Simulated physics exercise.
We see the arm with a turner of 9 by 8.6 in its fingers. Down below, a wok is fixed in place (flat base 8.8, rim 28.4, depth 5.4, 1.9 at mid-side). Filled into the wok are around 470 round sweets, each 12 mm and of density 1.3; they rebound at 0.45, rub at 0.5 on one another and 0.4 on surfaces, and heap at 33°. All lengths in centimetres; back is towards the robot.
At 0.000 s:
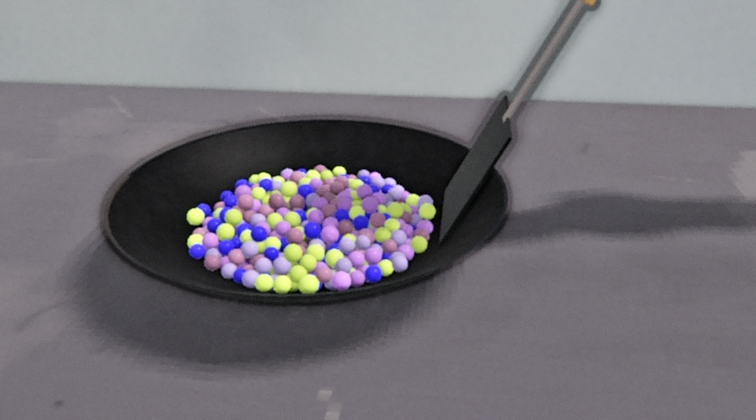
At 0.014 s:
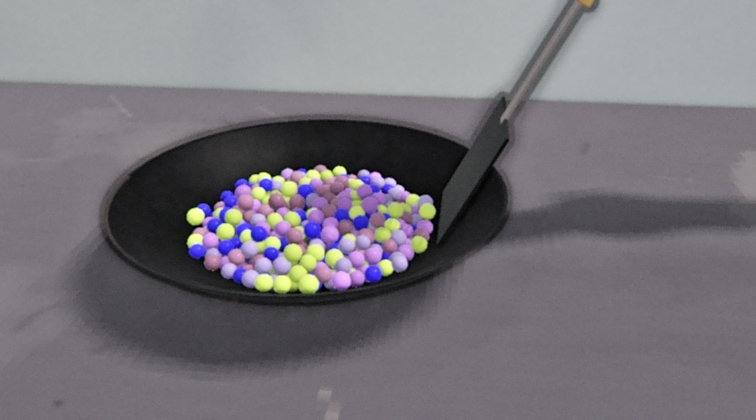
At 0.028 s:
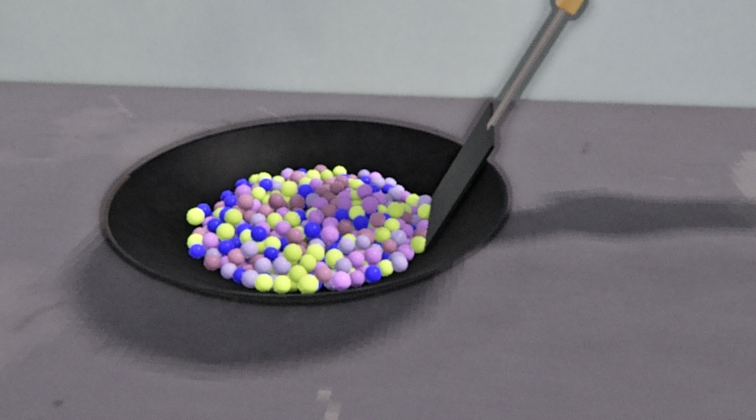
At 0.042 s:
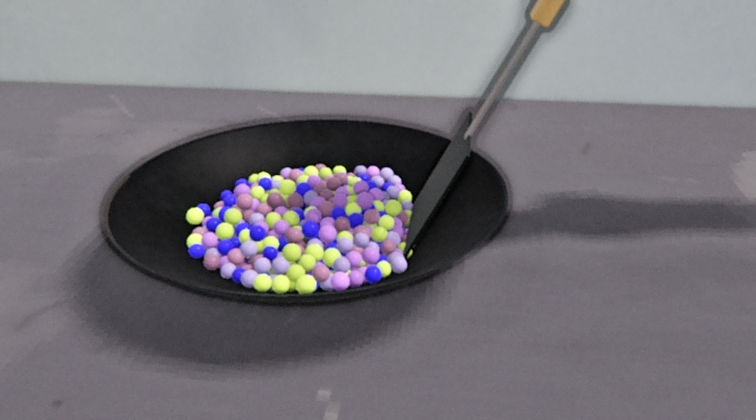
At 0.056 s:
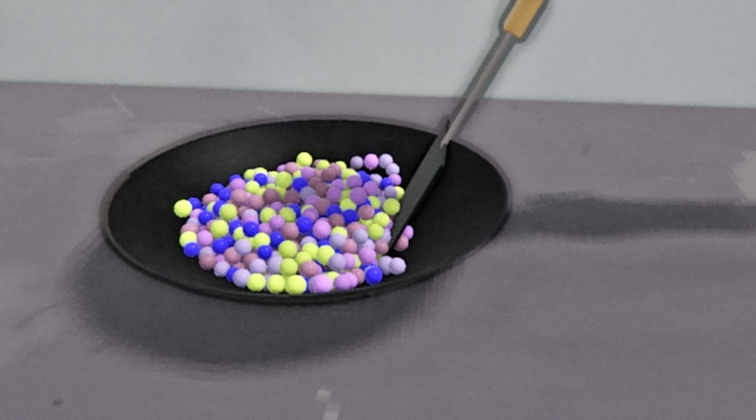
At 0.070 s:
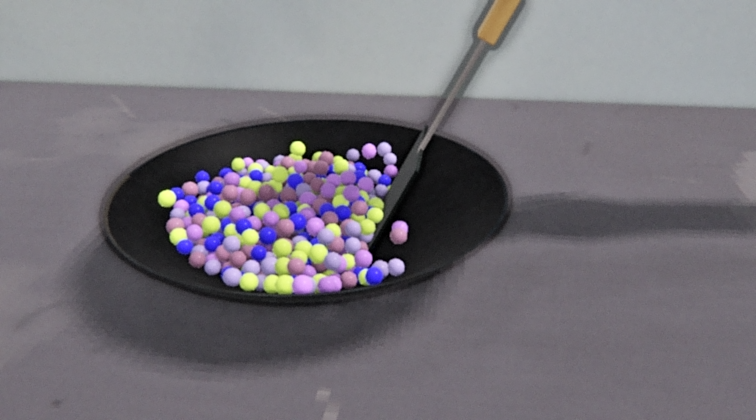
Colorful round sweets sat heaped in a black wok as a turner at its right edge barely moved, then slid left through them, pushing the heap leftward while a few slipped around the blade.
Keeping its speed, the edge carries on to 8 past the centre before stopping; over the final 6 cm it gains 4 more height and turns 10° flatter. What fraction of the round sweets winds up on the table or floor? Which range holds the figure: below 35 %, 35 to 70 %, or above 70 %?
The figure lies within 35 to 70 %.
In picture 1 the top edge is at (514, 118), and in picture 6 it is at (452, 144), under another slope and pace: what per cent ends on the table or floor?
Some 35 percent ends up on the table or floor.
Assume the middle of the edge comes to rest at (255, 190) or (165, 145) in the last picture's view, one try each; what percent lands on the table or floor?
I'd say some 20 per cent, then some 55 per cent.
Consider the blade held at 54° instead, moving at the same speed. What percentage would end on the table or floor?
It would be near 40 per cent.
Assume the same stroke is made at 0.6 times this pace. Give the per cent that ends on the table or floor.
Roughly 30 percent ends on the table or floor.
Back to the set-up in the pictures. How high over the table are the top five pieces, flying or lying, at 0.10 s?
Somewhere near 7 cm, I'd say.
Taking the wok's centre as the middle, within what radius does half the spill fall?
Close to 38 cm from the centre.
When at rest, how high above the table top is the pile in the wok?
5.5 cm.
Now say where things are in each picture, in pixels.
In the first frame, turner top edge at (508, 115), sloping 63°; upper third of the load around (316, 213), from x 195 to 425, top at y 175; 468 in the wok.
In the second frame, turner top edge at (506, 116), sloping 63°; upper third of the load around (316, 213), from x 195 to 425, top at y 175.
In the third frame, turner top edge at (493, 122), sloping 63°; upper third of the load around (316, 212), from x 195 to 425, top at y 175.
In the fourth frame, turner top edge at (470, 132), sloping 63°; upper third of the load around (317, 208), from x 195 to 410, top at y 170.
In the fifth frame, turner top edge at (446, 141), sloping 63°; upper third of the load around (309, 203), from x 185 to 405, top at y 160.
In the sixth frame, turner top edge at (423, 146), sloping 63°; upper third of the load around (298, 196), from x 165 to 400, top at y 150; 468 in the wok.
After 0.10 s, sloping 63°, highest piece 7 above the table; 468 in the wok.
After 0.14 s, sloping 60°, highest piece 8 above the table; 460 in the wok, 8 on the blade or in flight.
After 0.36 s, sloping 53°, highest piece 17 above the table; 264 in the wok, 116 on the table or floor, 88 on the blade or in flight.
After 1.41 s, sloping 53°, highest piece 5 above the table; 264 in the wok, 204 on the table or floor.
At rest, 264 in the wok, 204 on the table or floor. That is 44 % on the table or floor.
